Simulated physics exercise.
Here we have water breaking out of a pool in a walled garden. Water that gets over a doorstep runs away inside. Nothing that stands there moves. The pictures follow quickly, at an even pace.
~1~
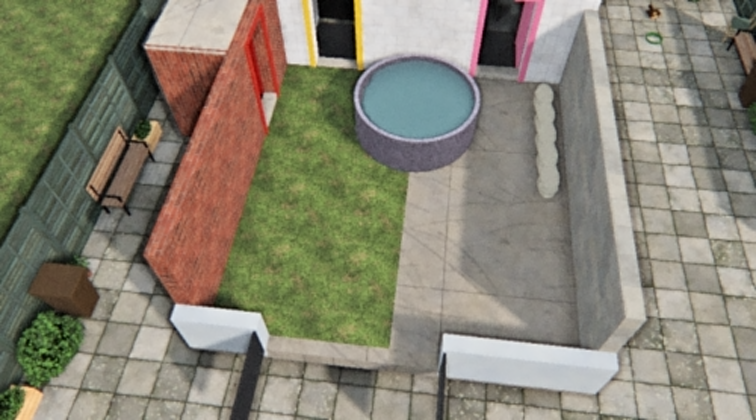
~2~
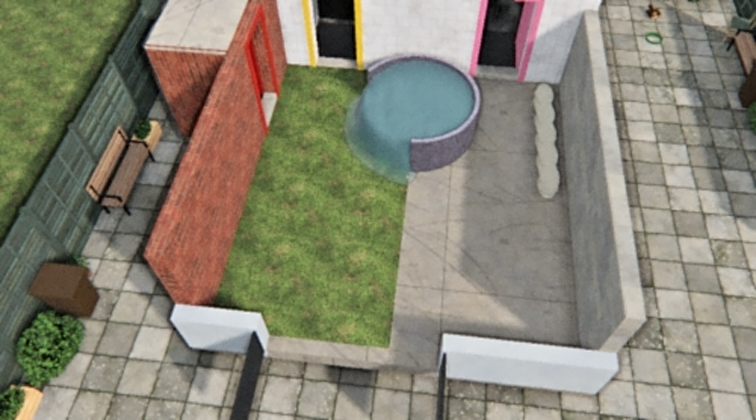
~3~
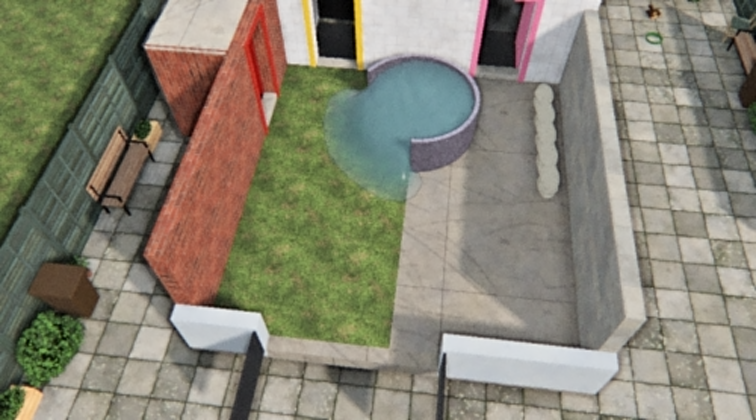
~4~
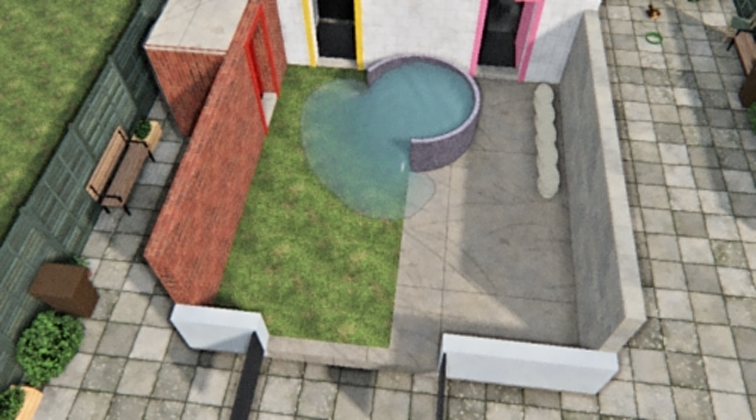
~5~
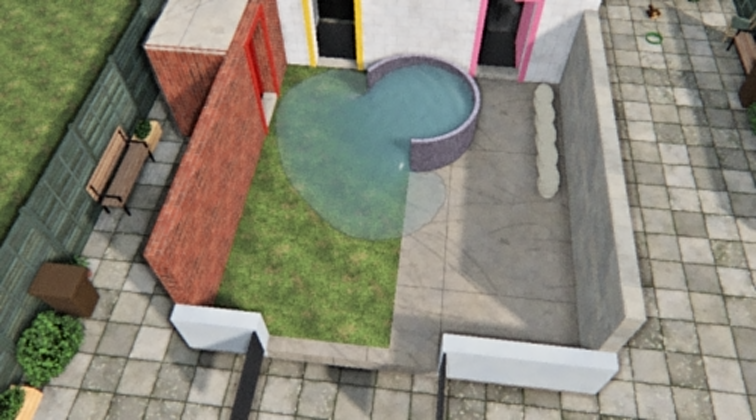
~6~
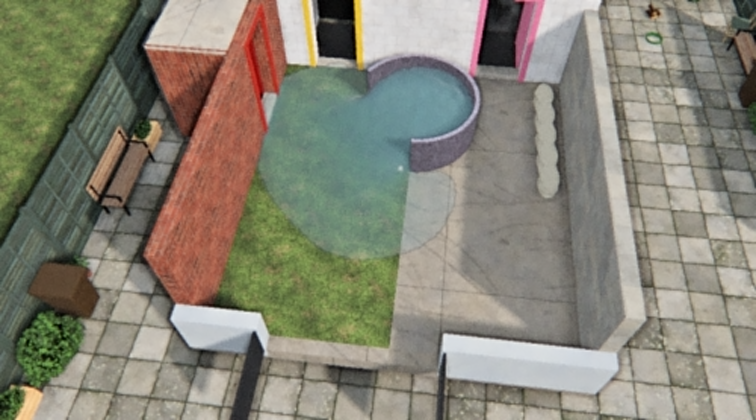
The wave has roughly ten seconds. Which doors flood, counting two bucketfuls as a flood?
One by one: The yellow door lets in a lot; the red door lets in a lot; the pink door admits no more than that.
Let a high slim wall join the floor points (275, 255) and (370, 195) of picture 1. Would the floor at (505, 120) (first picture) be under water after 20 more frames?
Answer: Free of water.
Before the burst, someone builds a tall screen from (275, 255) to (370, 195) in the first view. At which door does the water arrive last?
That is the door marked pink.
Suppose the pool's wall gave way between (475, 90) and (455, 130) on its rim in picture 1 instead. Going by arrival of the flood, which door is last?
That is the red one.
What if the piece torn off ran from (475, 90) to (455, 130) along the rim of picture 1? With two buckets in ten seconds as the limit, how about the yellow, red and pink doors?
My reading: The yellow door stays under, the red door stays under, the pink door lets more in.
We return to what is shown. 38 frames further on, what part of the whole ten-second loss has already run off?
Roughly 70 per cent.
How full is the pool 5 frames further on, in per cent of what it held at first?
Near 44 in a hundred.
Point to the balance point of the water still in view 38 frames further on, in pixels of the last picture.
Near (356, 202).
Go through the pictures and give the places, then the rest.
Still water in the pool at (417, 98), in the first picture.
Water pours out at (363, 133) and has run to (408, 181), in the second picture.
Water pours out at (364, 135) and has run to (410, 195), in the third picture.
Water pours out at (364, 137) and has run to (411, 211), in the fourth picture.
Water pours out at (364, 137) and has run to (398, 233), in the fifth picture.
The front is at (385, 254), out from the gap at (364, 138), in the sixth picture.
A moment on, water covers 45 % of the floor; the yellow door under two buckets in, the red door over two buckets in, the pink door not reached.
Next, water covers 55 % of the floor; the yellow door under two buckets in, the red door far over two buckets in, the pink door not reached.
Then, water covers 60 % of the floor; the yellow door over two buckets in, the red door far over two buckets in, the pink door not reached.
Later, water covers 80 % of the floor; the yellow door far over two buckets in, the red door far over two buckets in, the pink door wet at the sill, nothing in.
In the end, water covers 95 % of the floor; the yellow door far over two buckets in, the red door far over two buckets in, the pink door wet at the sill, nothing in.
